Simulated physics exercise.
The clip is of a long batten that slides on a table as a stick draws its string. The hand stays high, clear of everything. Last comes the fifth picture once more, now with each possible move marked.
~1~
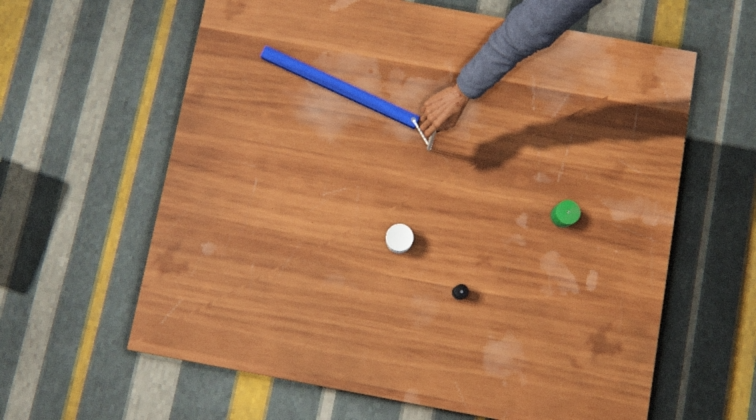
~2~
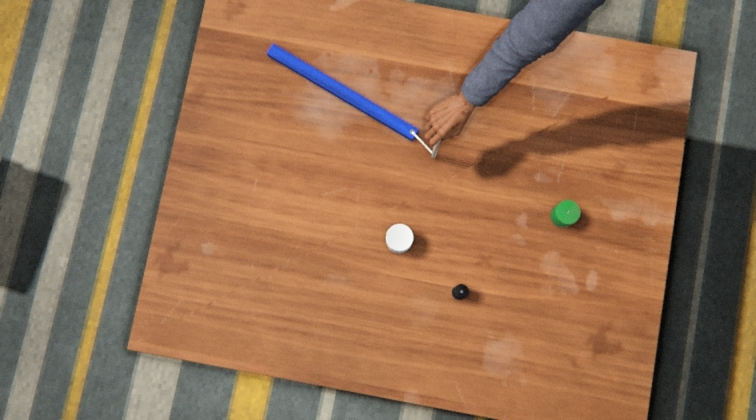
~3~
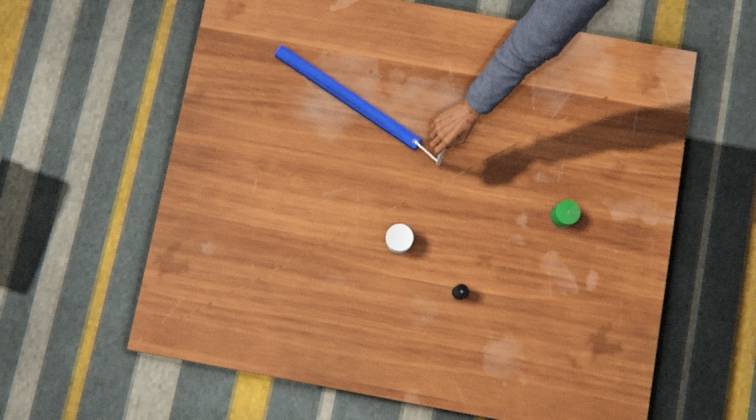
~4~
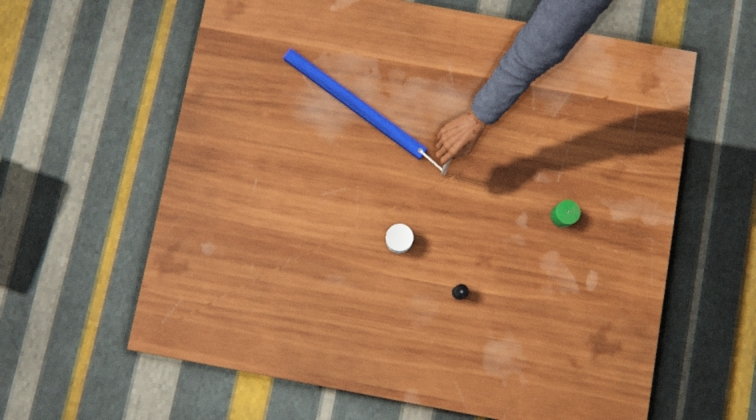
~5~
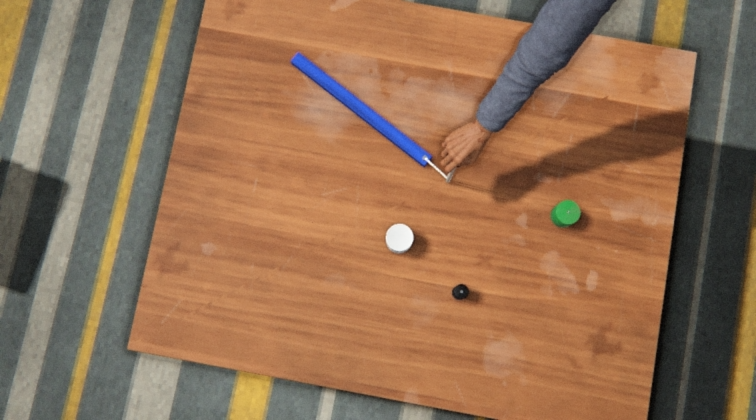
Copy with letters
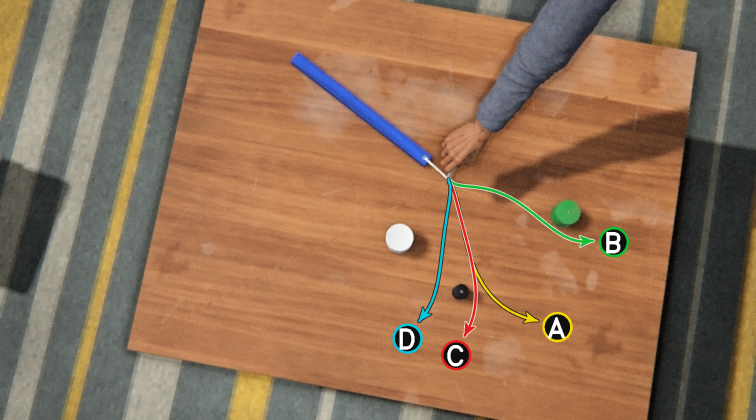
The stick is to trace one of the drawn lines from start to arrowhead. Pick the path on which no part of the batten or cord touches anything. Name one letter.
Path A.
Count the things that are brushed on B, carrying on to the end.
It touches one.
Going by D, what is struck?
It is the white jar.
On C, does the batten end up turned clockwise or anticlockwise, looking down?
It turns clockwise.
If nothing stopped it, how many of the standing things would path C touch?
In all, one.
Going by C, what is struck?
It is the black candle.
On the marked copy, A from (448, 179) via (473, 264) to (537, 321); B from (448, 179) via (523, 206) to (593, 241); C from (448, 179) via (470, 256) to (464, 336); D from (448, 179) via (442, 252) to (419, 321).
With A. Early on, foot of the stick (465, 239), middle of the batten (395, 149).
Further on, foot of the stick (490, 295), middle of the batten (426, 198).
At the end, foot of the stick (537, 321), middle of the batten (457, 235); nothing has been touched.
As for the rest, B meets the green tin; C meets the black candle; D meets the white jar.
